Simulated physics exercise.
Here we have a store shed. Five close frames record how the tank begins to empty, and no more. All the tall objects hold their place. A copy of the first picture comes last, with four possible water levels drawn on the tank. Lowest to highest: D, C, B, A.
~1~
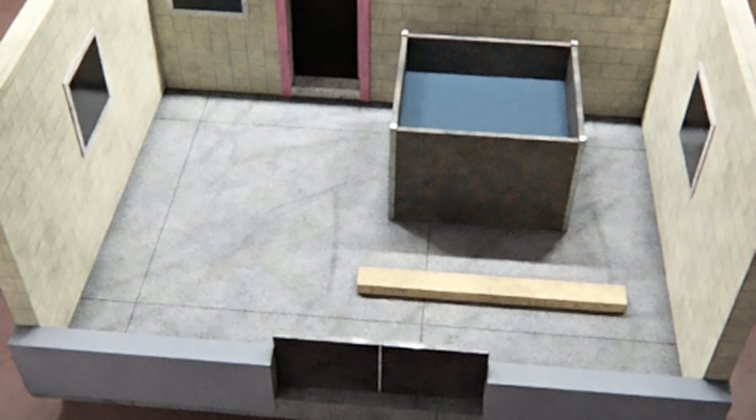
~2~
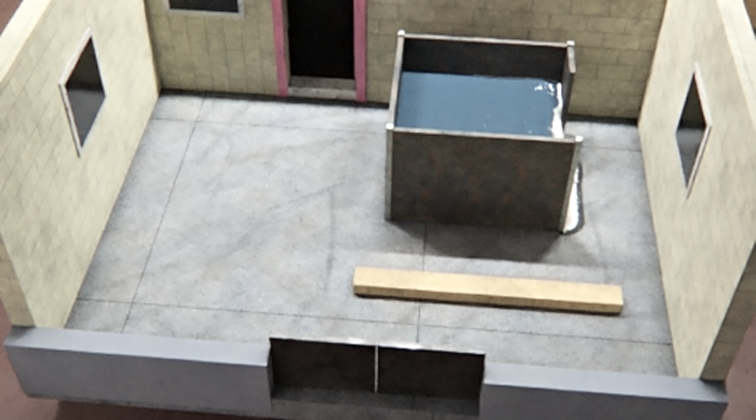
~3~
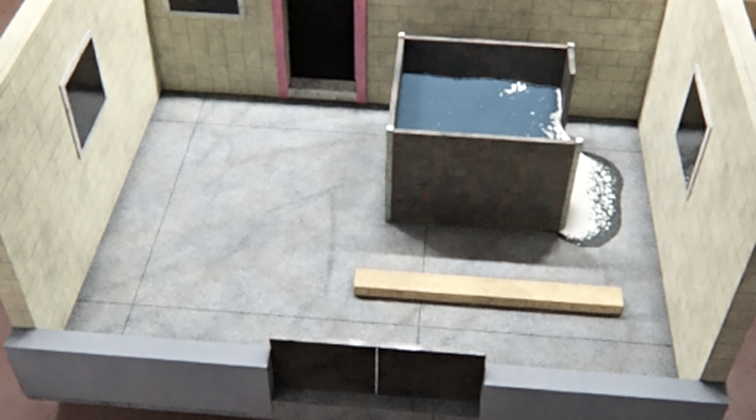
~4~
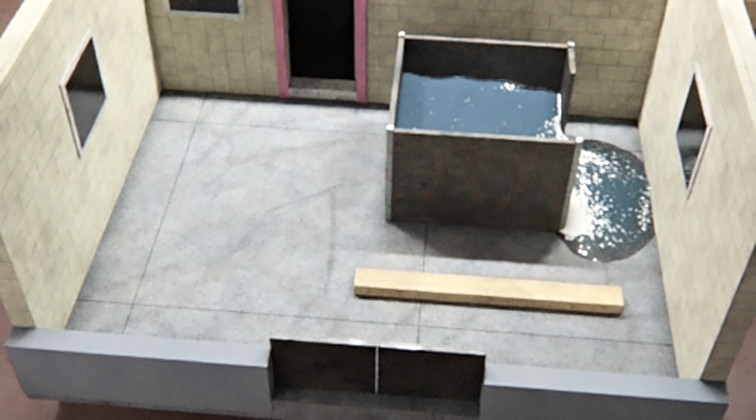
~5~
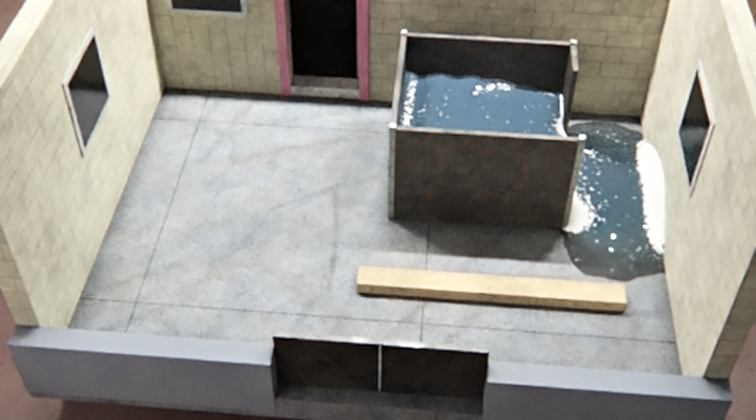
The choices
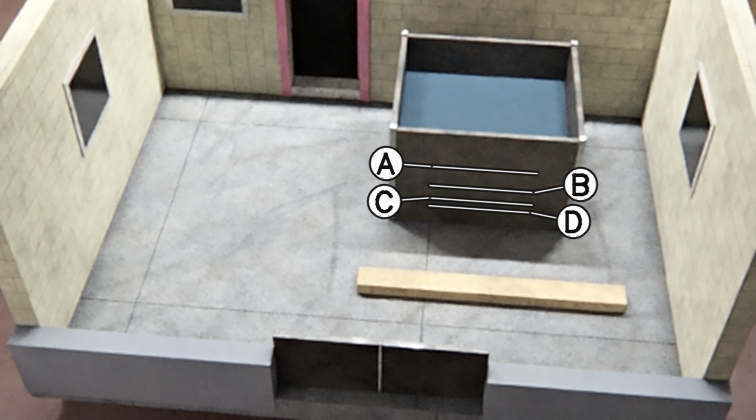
In a store shed with pale block walls and a pink doorway, a dark tank of blue water stands behind a long wooden beam. Water pours from the tank's right side, foaming onto the grey floor. The puddle widens to the right-hand wall and spreads forward along it, while the beam stays still.
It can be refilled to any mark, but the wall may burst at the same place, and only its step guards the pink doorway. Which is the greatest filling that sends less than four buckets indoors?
I would pick mark A.
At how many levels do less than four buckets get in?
All of the four.
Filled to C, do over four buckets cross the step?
No, that is safe.
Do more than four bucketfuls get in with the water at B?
No, not at all.
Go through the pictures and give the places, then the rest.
In the first frame, water in the tank at rest, its middle at (485, 117); foot of the pink doorway at (326, 98); shut gate at (381, 350).
In the second frame, front seen at (565, 193), 1 % of the ground wet.
In the third frame, front seen at (605, 163), 4 % of the ground wet.
In the fourth frame, front seen at (646, 171), 7 % of the ground wet.
In the fifth frame, front seen at (664, 264), 10 % of the ground wet.
On the marked copy, A at (484, 170); B at (481, 189); C at (480, 201); D at (479, 209); from the bottom up D, C, B, A.
If A is chosen, a bucket or two gets in.
If B is chosen, nothing gets over.
If C is chosen, nothing gets over.
If D is chosen, nothing gets over.
